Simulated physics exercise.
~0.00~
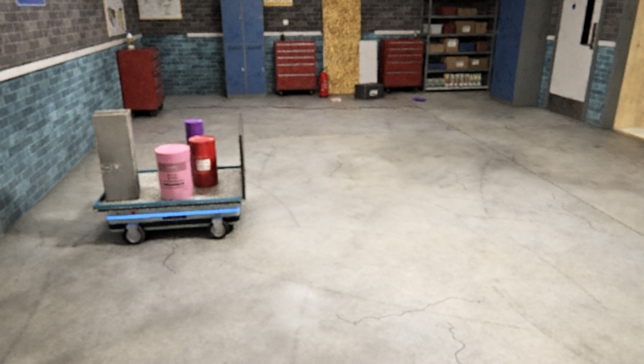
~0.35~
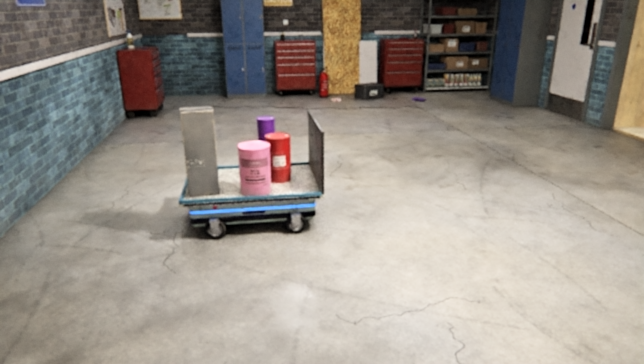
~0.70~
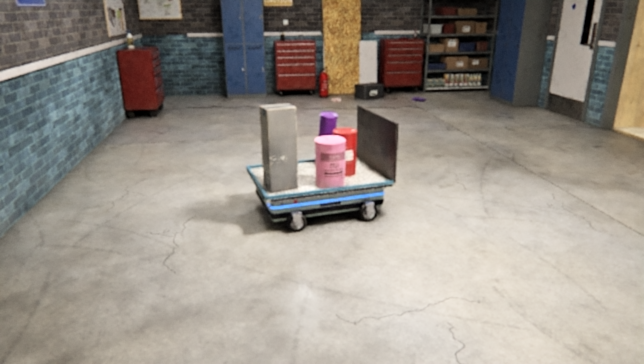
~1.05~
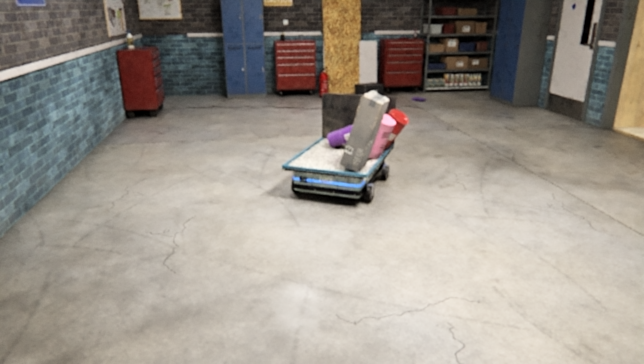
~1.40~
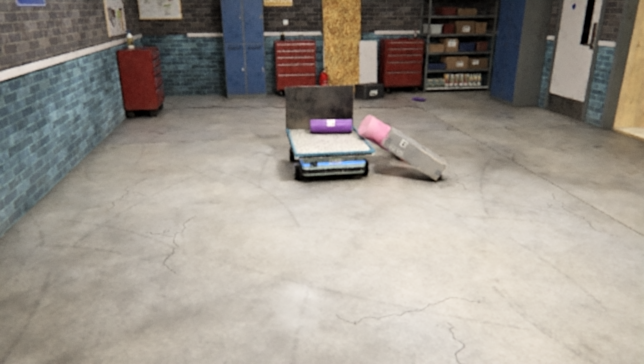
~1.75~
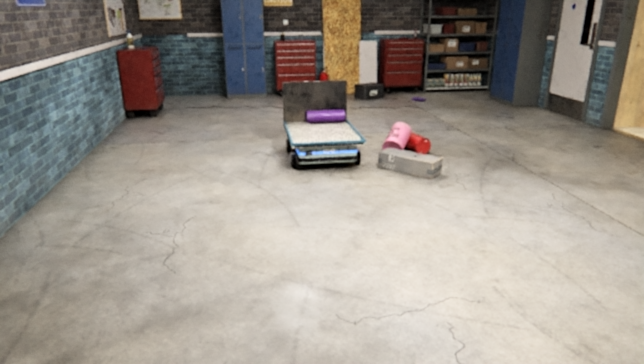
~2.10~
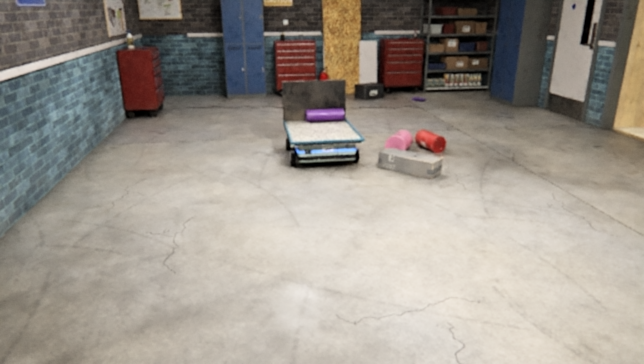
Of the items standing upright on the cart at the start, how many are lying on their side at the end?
All four end up on their side. The red canister, grey box and pink pail lie on the floor, and the purple canister lies on the cart.
